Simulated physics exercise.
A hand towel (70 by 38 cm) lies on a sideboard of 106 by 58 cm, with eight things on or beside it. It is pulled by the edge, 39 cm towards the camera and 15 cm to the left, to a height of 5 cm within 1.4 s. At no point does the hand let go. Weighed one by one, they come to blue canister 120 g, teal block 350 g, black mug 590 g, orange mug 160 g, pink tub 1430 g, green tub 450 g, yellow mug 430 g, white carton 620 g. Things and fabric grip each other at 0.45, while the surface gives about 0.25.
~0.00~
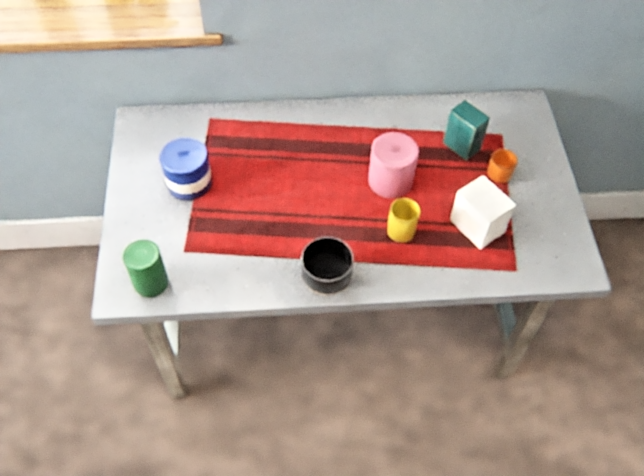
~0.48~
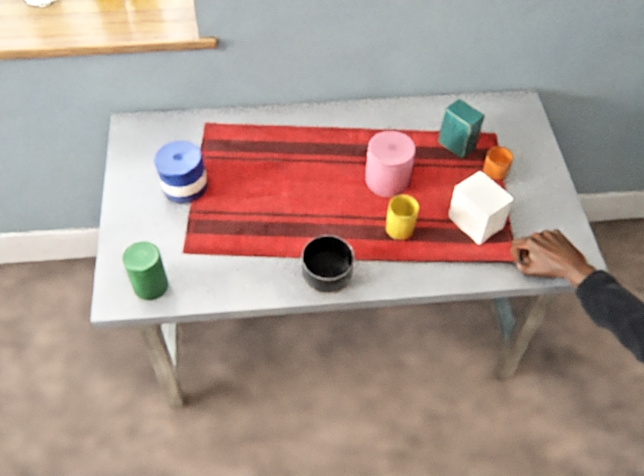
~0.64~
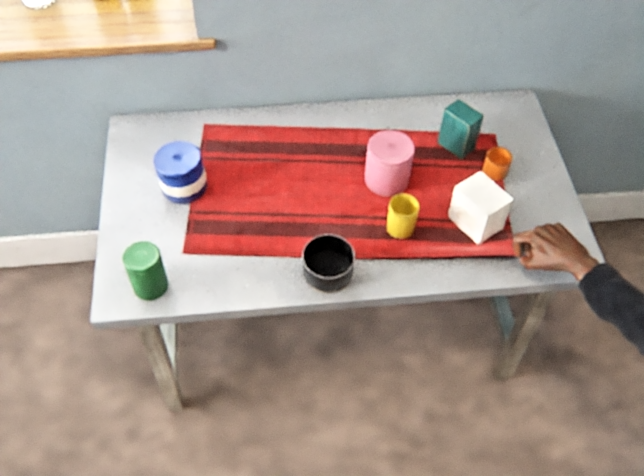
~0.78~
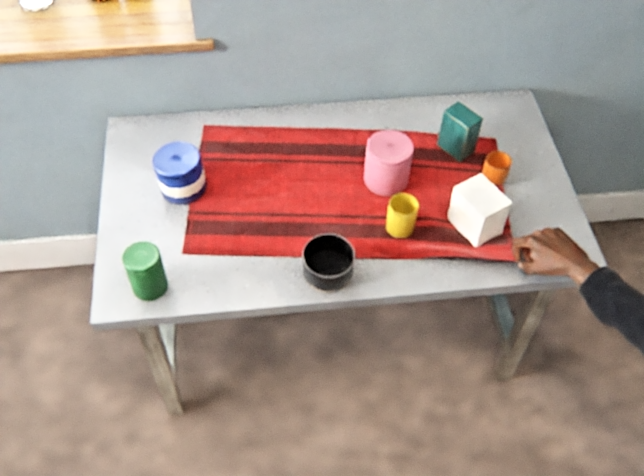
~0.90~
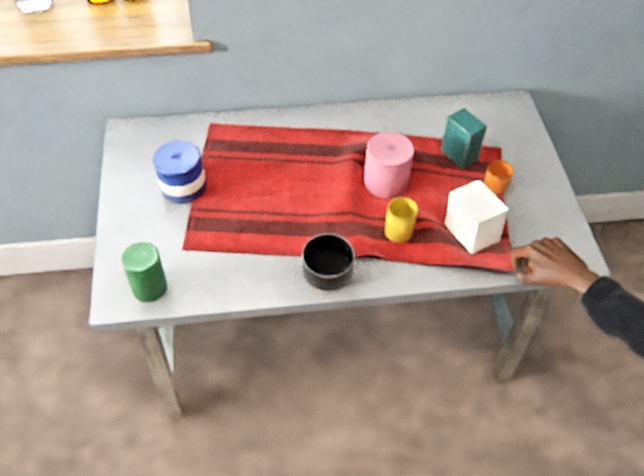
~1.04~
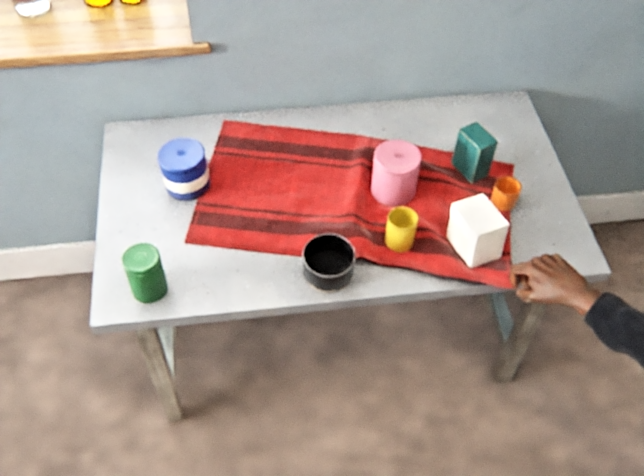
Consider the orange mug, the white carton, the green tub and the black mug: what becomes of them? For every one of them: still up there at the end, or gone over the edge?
Orange mug: Overboard; white carton: Overboard; green tub: Aboard; black mug: Overboard.
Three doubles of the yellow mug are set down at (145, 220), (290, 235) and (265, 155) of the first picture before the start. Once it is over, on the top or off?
Log, listed order - kept / lost / lost.
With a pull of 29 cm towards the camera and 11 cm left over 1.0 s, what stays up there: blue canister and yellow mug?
So the blue canister does not fall, and the yellow mug comes down.
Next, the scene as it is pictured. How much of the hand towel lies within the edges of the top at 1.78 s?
I'd say close to 40 per cent of it.
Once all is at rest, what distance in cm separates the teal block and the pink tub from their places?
Near enough: Teal block over the edge, pink tub over the edge.
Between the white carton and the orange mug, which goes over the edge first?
First goes the orange one.
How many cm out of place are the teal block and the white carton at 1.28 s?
Estimate: Teal block near 20 cm, white carton near 20 cm.
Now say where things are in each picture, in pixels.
In the first picture, orange mug (505, 159); white carton (487, 198); green tub (141, 254); black mug (327, 258); hand towel corners (184, 252) (210, 119) (502, 135) (516, 271).
In the second picture, hand towel corners (182, 253) (205, 123); grip (518, 261).
In the third picture, white carton (484, 193); orange mug (500, 156); hand towel corners (182, 254) (204, 125); grip (520, 255).
In the fourth picture, teal block (464, 114); white carton (483, 195); orange mug (499, 160); hand towel corners (182, 254) (204, 126); grip (519, 260).
In the fifth picture, blue canister (177, 156); teal block (468, 121); pink tub (391, 148); hand towel corners (182, 250) (210, 124); grip (517, 270).
In the sixth picture, orange mug (509, 186); white carton (481, 215); green tub (141, 257); black mug (329, 254); hand towel corners (184, 243) (224, 121) (514, 165); grip (517, 288).
By 1.3 s, 90 % of the hand towel is still over the top; orange mug 23 cm off its start, white carton 18 cm off its start, teal block 21 cm off its start.
By 1.5 s, 75 % of the hand towel is still over the top; orange mug 38 cm off its start, white carton 28 cm off its start, black mug 4 cm off its start.
By 1.8 s, 40 % of the hand towel is still over the top; orange mug over the edge, white carton over the edge, black mug over the edge.
By 2.0 s, 0 % of the hand towel is still over the top; orange mug over the edge, white carton over the edge, black mug over the edge.
By 3.6 s, 0 % of the hand towel is still over the top; orange mug over the edge, white carton over the edge, black mug over the edge, green tub 0 cm off its start at (141, 257).
